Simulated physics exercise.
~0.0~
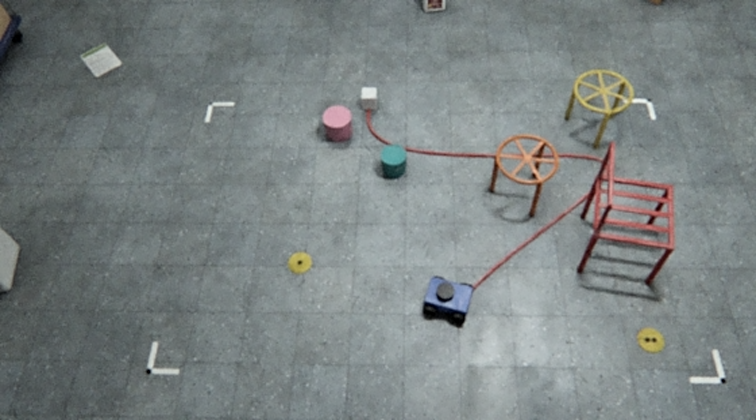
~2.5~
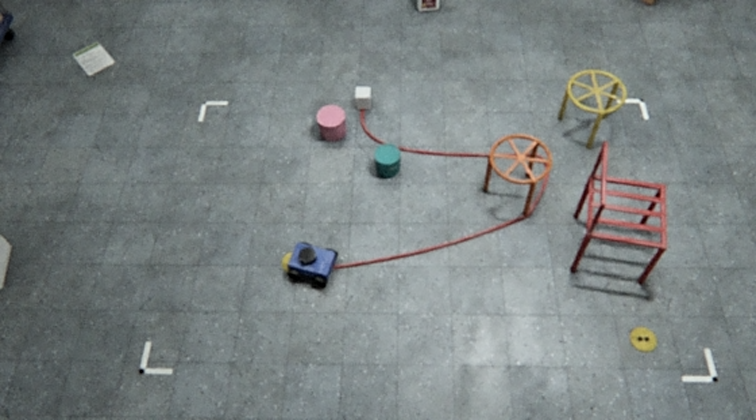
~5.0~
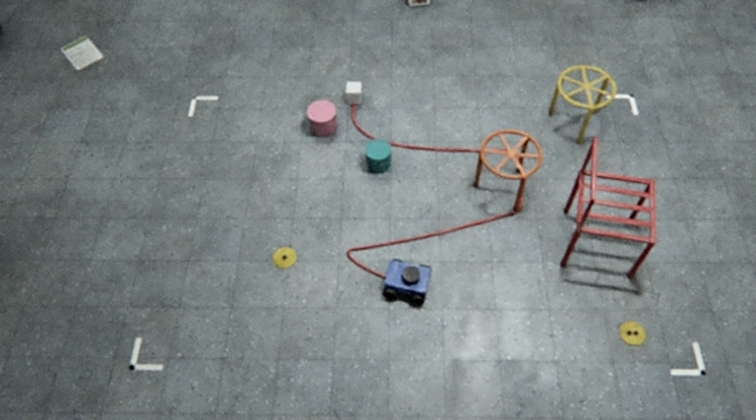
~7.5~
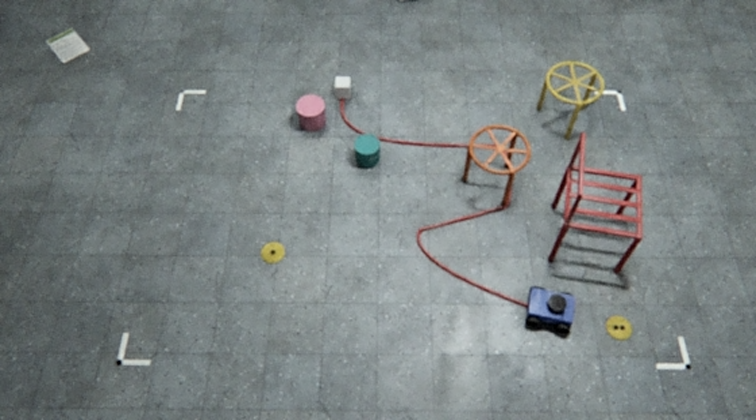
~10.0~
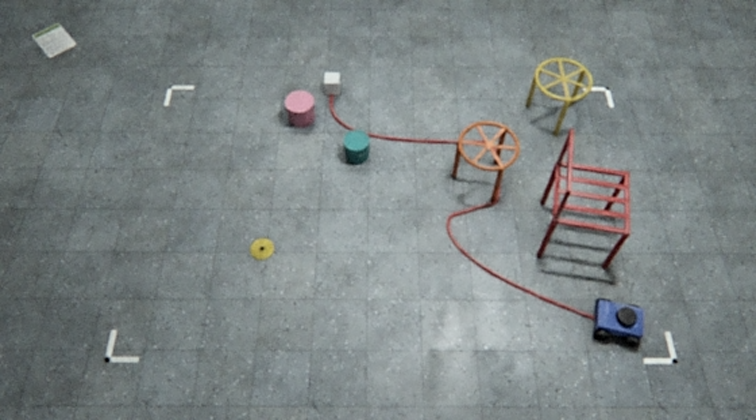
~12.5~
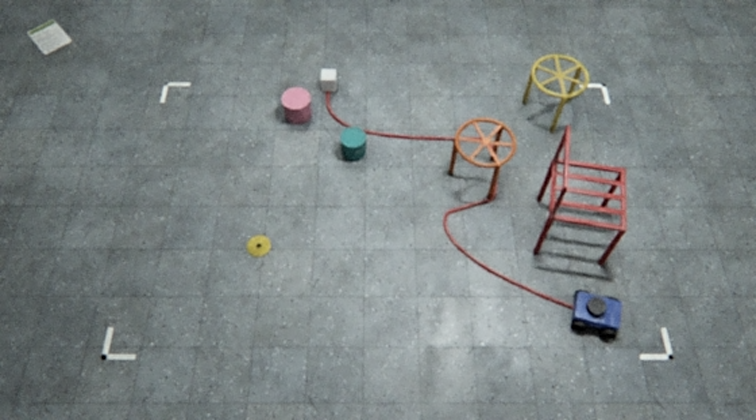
On a gray tiled floor marked by white corners, a small blue cart trailing a red lead moves left to a yellow mark, then drives right past the orange stool and red chair, covers another yellow mark, and ends near it at lower right, the furniture and bins unmoved.
